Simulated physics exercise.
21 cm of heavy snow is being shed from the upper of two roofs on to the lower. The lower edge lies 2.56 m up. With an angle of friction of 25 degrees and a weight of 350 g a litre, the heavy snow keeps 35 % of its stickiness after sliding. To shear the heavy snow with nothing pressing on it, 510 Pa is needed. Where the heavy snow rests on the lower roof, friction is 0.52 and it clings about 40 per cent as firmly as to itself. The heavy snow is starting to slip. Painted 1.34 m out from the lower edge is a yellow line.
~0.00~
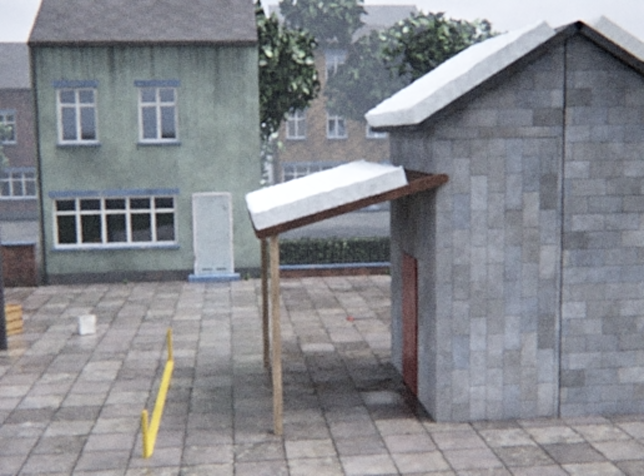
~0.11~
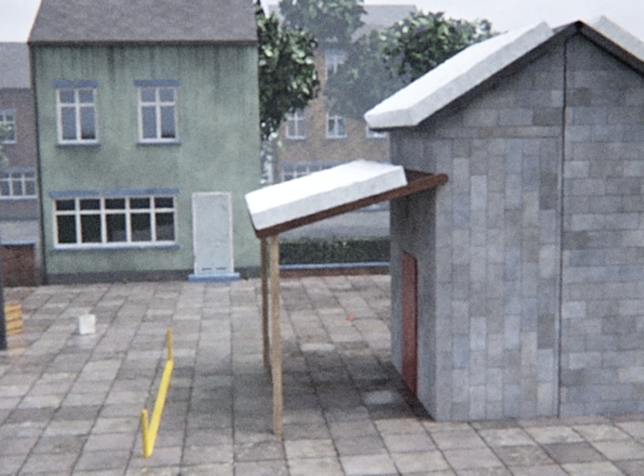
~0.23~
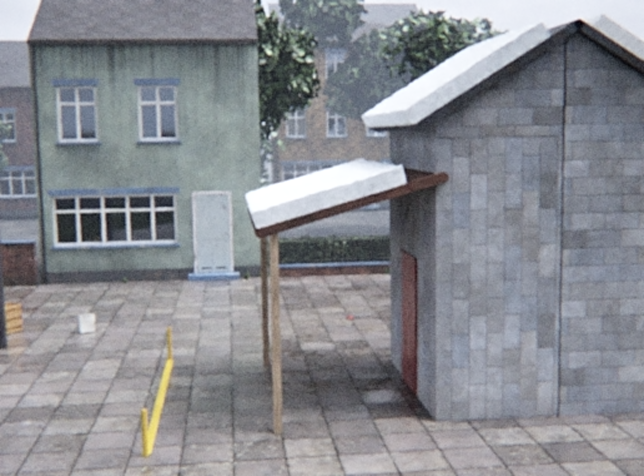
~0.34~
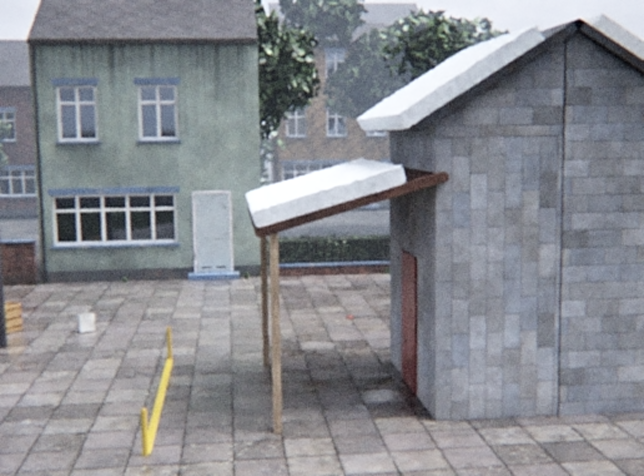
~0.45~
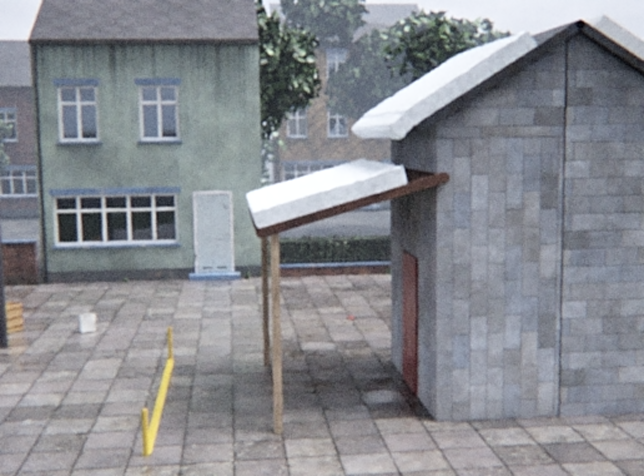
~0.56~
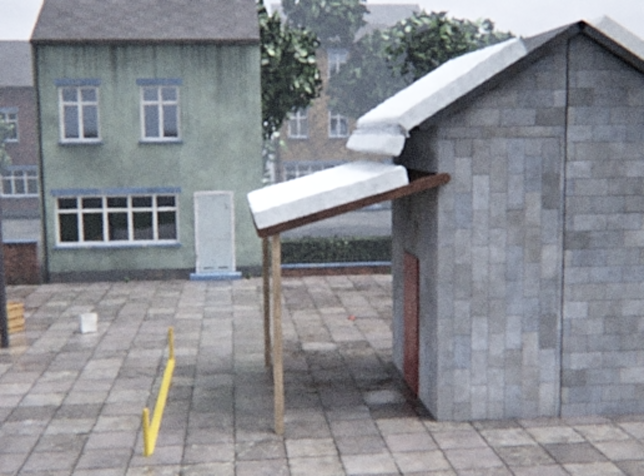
Snow on the grey brick building's roof slid slowly down to the left, poking out past the edge, then cracked and bent down onto the snow-covered lean-to roof below, near a yellow line.
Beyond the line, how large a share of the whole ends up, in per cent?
Roughly 0 per cent.
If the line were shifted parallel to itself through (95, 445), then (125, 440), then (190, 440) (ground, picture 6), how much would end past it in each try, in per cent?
0 %, then 0 %, then 3 %.
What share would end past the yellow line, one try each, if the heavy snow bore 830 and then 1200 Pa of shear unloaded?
The answers, in order, are 0 % and 0 %.
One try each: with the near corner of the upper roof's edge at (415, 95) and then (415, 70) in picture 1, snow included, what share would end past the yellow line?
Roughly 12 per cent first and 25 per cent second.
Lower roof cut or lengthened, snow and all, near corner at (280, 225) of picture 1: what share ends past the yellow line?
2 per cent or thereabouts.
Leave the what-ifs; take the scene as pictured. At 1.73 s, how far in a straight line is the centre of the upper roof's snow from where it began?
It has shifted some 2.4 m.
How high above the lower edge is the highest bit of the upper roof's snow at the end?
Some 0.9 m.
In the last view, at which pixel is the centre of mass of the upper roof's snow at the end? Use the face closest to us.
The middle is near (305, 243) in that view.
By 1.10 s, none is below the lower edge and 0 % is past the line.
By 1.73 s, none is below the lower edge and 0 % is past the line.
By 2.37 s, 8 % is below the lower edge and 0 % is past the line.
By 3.00 s, 18 % is below the lower edge and 0 % is past the line.
By 3.60 s, at the end, 18 % is below the lower edge and 0 % is past the line.
